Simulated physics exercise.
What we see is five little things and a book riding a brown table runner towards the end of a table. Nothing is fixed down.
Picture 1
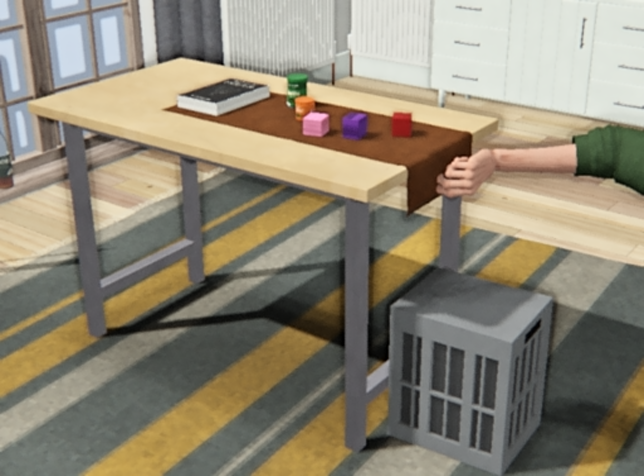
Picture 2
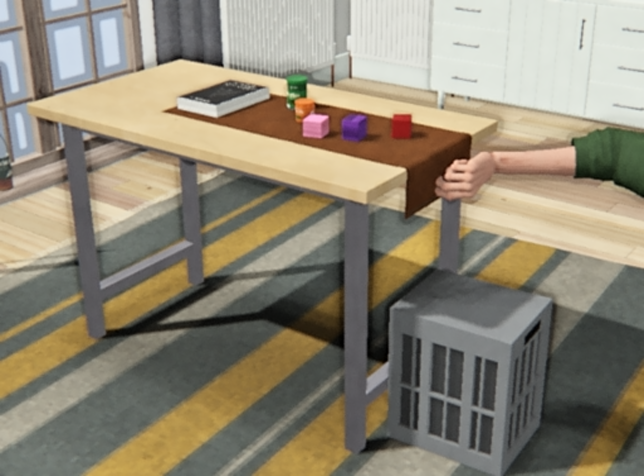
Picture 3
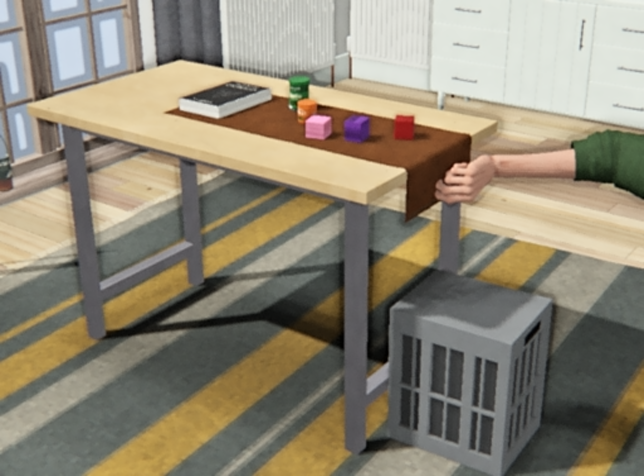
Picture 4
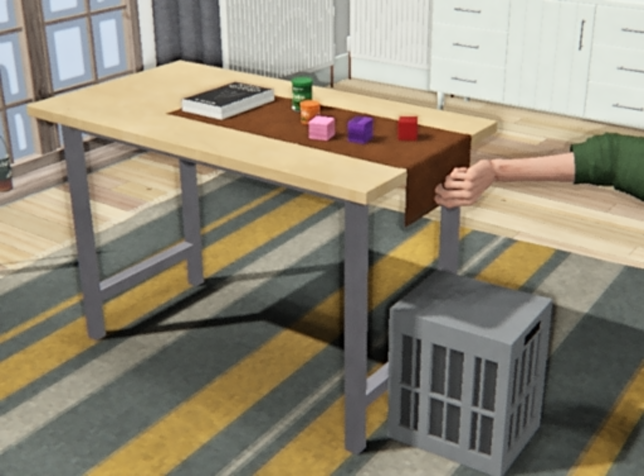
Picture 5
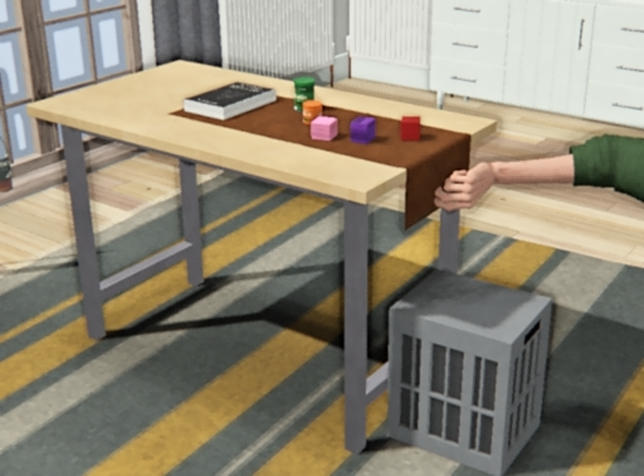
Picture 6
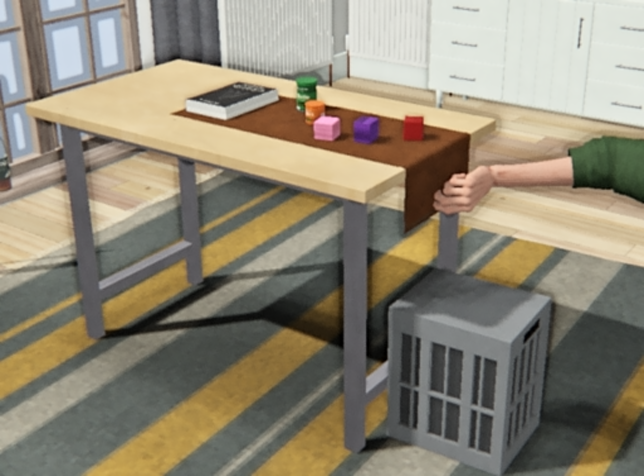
On a light wooden table above a gray crate, a hand at the right slowly pulled a brown runner down over the edge, and the book, cubes, orange pot and green can shifted slightly right with it.
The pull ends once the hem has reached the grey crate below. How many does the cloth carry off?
The answer is two.
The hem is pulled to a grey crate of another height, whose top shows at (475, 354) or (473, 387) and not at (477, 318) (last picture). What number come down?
Over the edge go 3 and 4.
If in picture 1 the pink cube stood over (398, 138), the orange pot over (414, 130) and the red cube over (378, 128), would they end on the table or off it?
The pink cube comes down; the orange pot goes over; the red cube falls.
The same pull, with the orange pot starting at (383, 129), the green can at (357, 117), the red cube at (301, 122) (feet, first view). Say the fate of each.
The orange pot is carried off; the green can remains up; the red cube survives.
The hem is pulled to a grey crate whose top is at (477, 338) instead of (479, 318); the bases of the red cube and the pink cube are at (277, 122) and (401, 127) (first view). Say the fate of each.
The red cube survives; the pink cube drops off.
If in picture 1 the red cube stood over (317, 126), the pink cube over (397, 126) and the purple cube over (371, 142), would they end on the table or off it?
The red cube remains up, the pink cube goes over, the purple cube drops off.
A little later, hem near (437, 266); red cube gone.
Next, hem on the crate; red cube and purple cube gone.
When it is over, hem on the crate; red cube and purple cube gone. Over the edge go two.
